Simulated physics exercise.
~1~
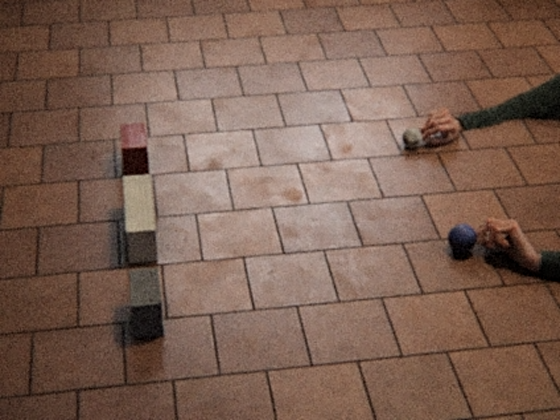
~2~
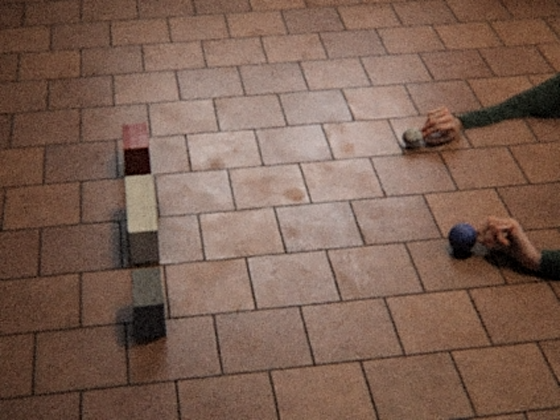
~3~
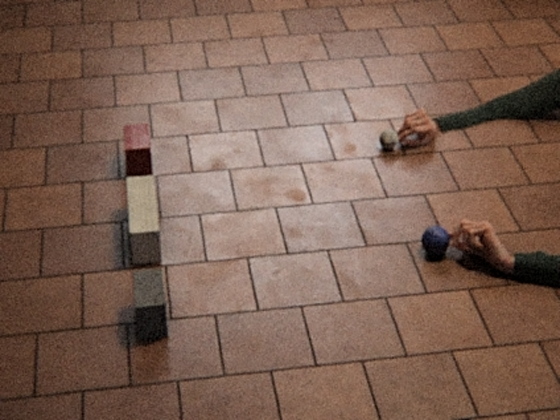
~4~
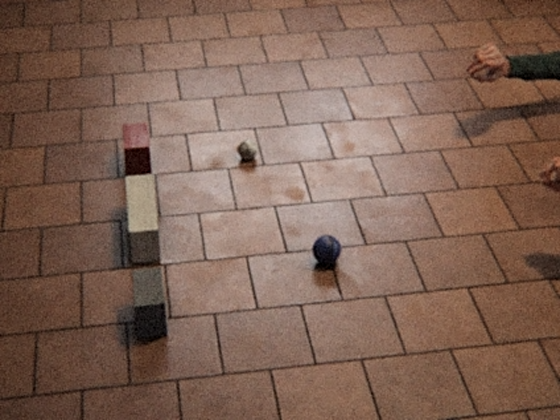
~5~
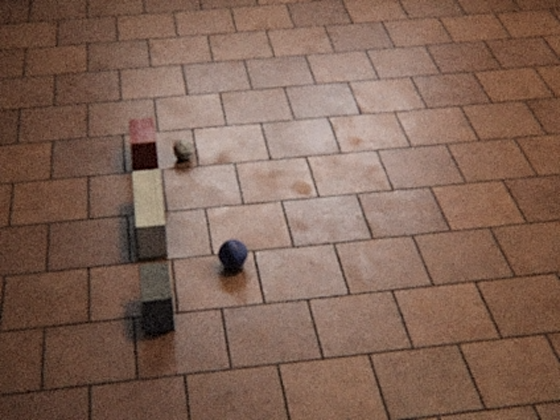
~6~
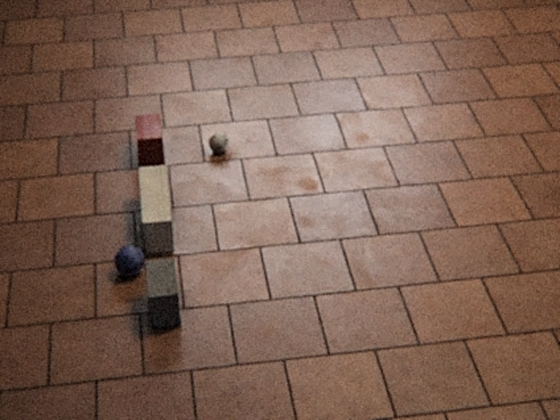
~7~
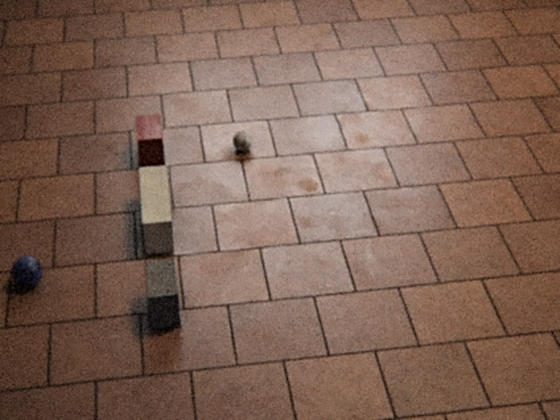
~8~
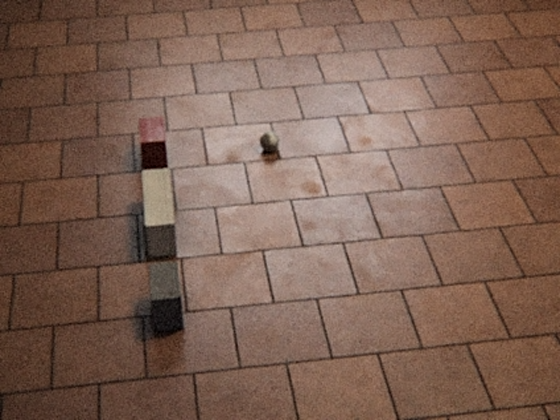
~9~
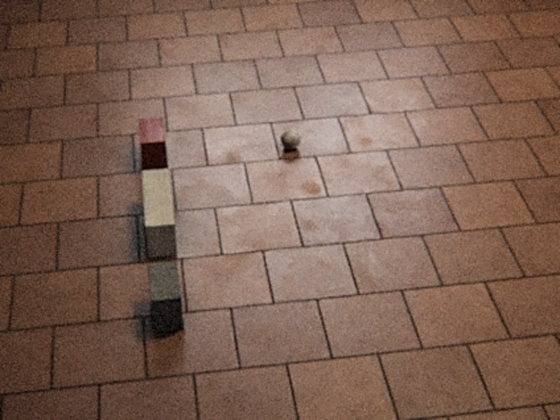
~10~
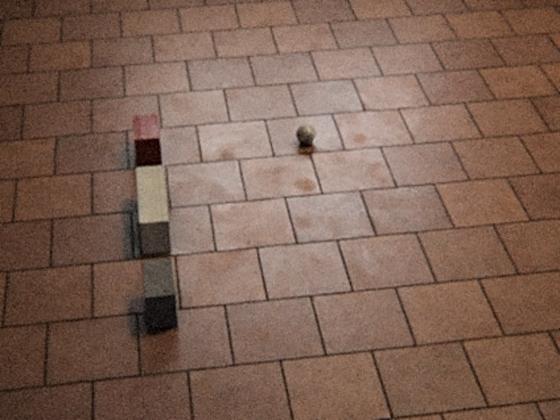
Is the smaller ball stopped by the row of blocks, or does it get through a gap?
The smaller ball is stopped at the blocks and rolls back to the right, while the blue ball goes through a gap.
